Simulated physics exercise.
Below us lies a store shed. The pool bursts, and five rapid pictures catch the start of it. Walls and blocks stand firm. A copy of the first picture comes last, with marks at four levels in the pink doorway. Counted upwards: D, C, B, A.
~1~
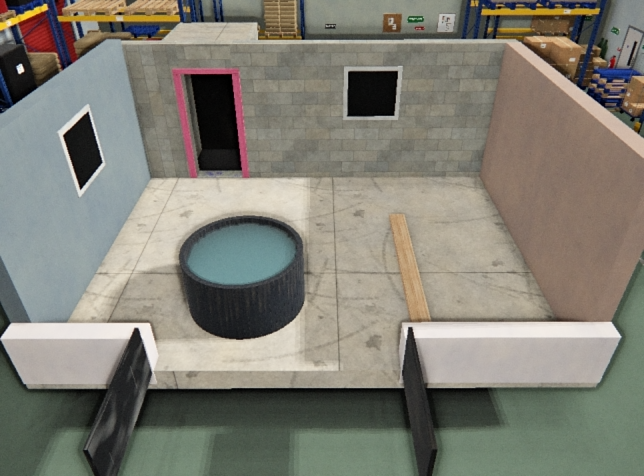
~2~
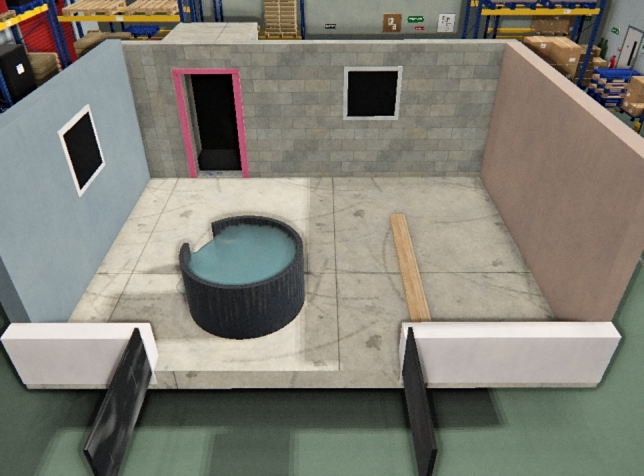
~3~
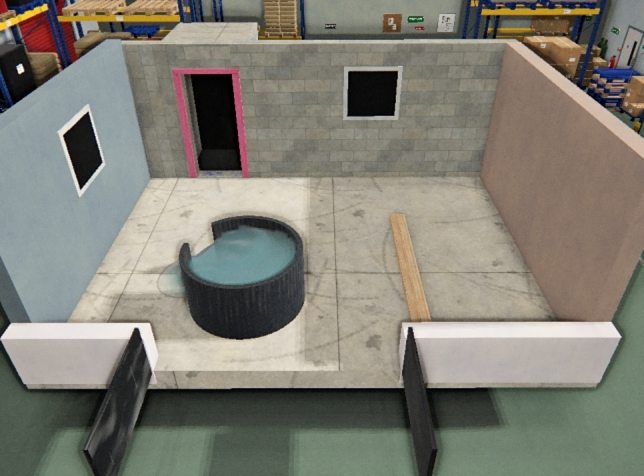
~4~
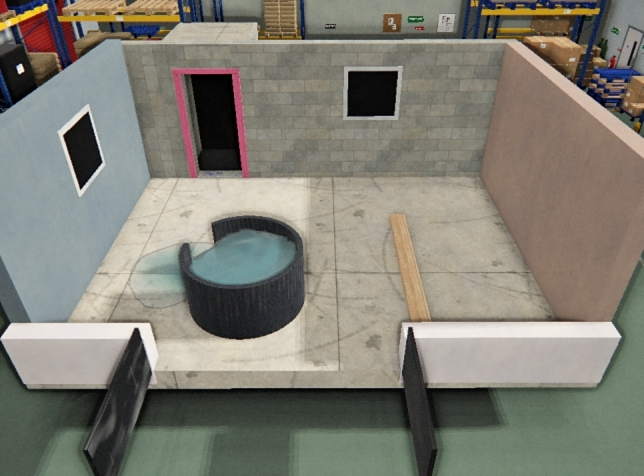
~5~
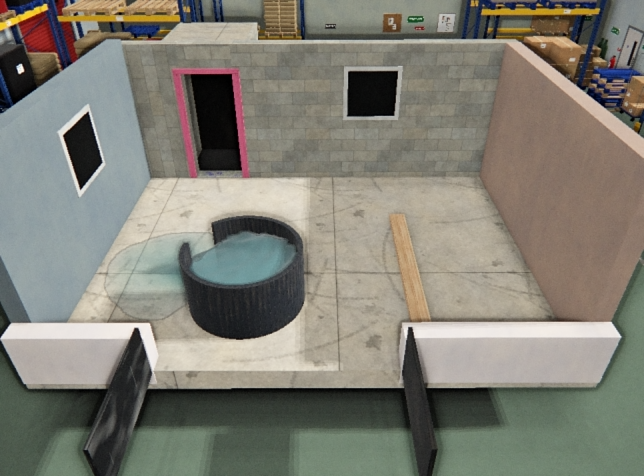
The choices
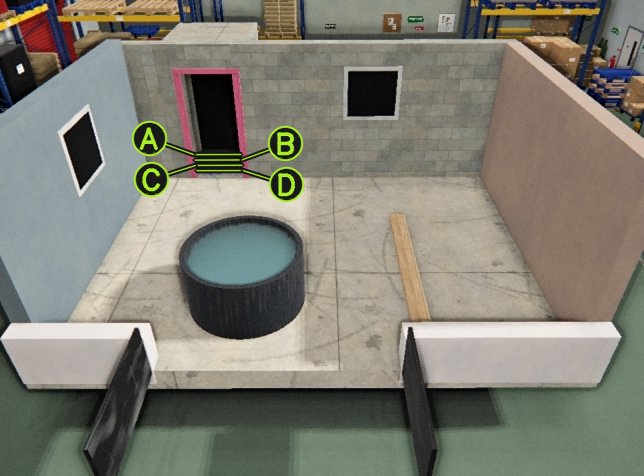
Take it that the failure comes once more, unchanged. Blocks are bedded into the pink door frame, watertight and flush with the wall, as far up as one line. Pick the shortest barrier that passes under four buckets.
The limit is D.
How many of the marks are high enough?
All four.
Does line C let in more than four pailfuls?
No, not at all.
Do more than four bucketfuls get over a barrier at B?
No, that is safe.
On the marked copy, A at (217, 154); B at (218, 160); C at (218, 165); D at (219, 170); from the bottom up D, C, B, A.
If A is chosen, nothing gets over.
If B is chosen, nothing gets over.
If C is chosen, nothing gets over.
If D is chosen, a splash gets over, under a bucket.
